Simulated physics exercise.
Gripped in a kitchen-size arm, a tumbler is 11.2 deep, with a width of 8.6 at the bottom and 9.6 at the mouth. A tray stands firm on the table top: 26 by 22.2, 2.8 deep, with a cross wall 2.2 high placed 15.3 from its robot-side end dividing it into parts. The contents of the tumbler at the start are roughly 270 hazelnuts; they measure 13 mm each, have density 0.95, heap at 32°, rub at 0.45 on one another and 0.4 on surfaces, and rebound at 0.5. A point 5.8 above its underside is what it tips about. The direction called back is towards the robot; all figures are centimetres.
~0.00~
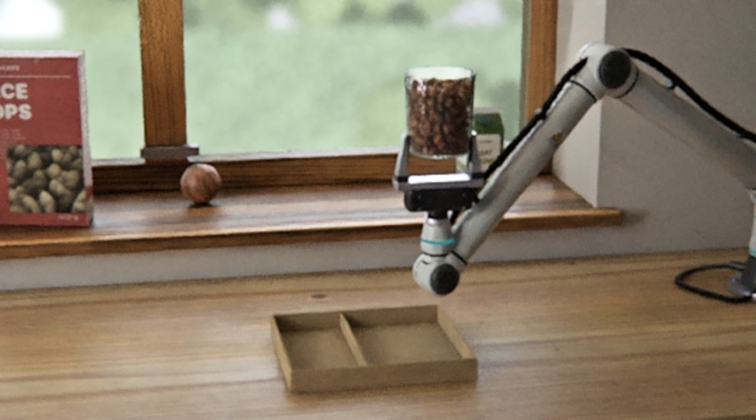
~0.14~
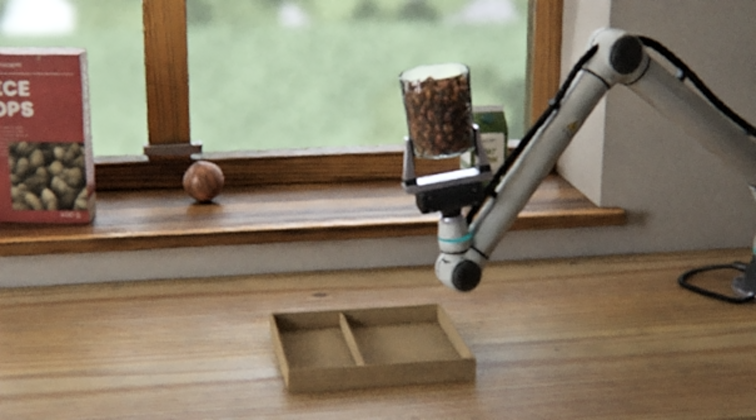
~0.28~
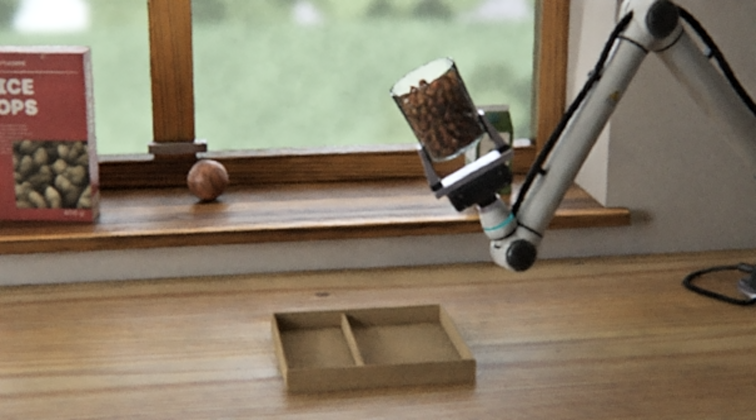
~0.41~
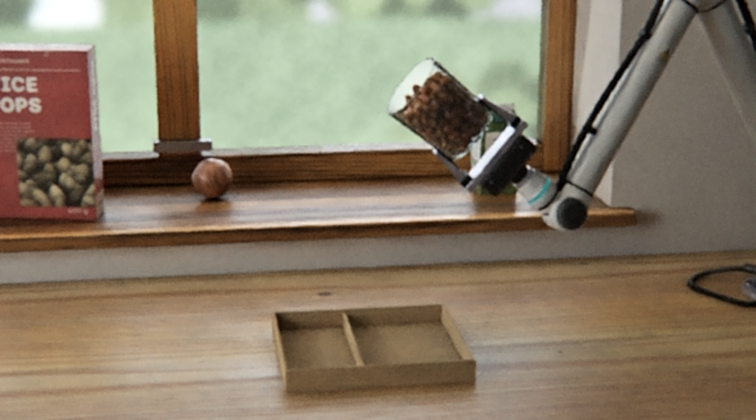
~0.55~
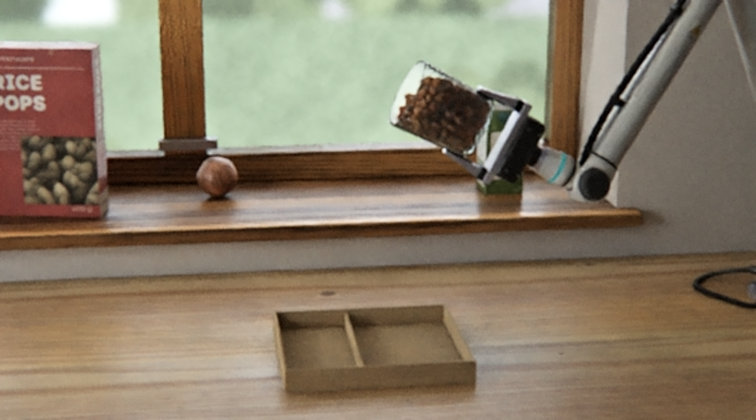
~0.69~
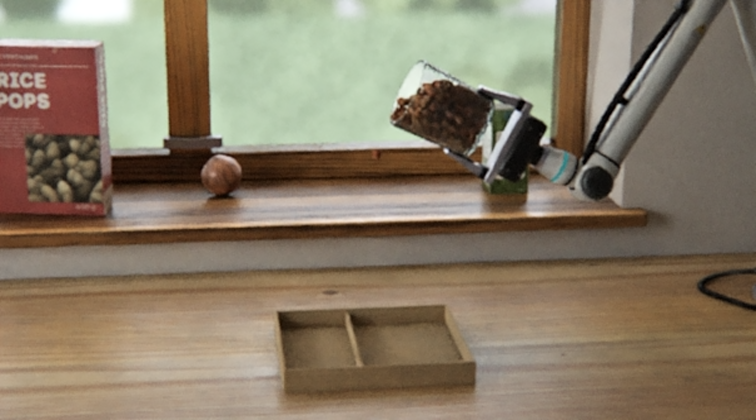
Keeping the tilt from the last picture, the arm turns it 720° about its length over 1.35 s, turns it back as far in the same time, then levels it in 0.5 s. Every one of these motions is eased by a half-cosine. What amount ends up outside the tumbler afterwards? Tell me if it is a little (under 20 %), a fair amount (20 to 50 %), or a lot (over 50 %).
A little, under 20 %.
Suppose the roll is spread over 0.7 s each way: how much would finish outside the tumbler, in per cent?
Estimated share: Close to 5 %.
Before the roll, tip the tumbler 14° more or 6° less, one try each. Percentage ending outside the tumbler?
I'd expect some 55 per cent, then some 5 per cent.
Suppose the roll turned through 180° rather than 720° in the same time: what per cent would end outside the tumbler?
Share: Close to 10 %.
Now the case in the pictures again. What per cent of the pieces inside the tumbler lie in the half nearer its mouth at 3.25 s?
Around 40 per cent.
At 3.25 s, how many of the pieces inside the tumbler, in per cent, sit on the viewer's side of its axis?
Roughly 45 per cent.
After 1.97 s, tipped 63°, highest piece 40 above the table; 257 in the tumbler, 9 in the far-side part, 5 on the table or floor, 1 in the robot-side part, 2 in flight or on a rim.
After 3.25 s, tipped 63°, highest piece 40 above the table; 250 in the tumbler, 12 in the far-side part, 7 on the table or floor, 2 in the robot-side part, 3 in flight or on a rim.
After 4.09 s, upright, highest piece 41 above the table; 246 in the tumbler, 17 in the far-side part, 8 on the table or floor, 3 in the robot-side part.
After 4.79 s, upright, highest piece 41 above the table; 246 in the tumbler, 17 in the far-side part, 8 on the table or floor, 3 in the robot-side part.
At rest, 246 in the tumbler, 17 in the far-side part, 8 on the table or floor, 3 in the robot-side part. That is 10 % outside the tumbler.
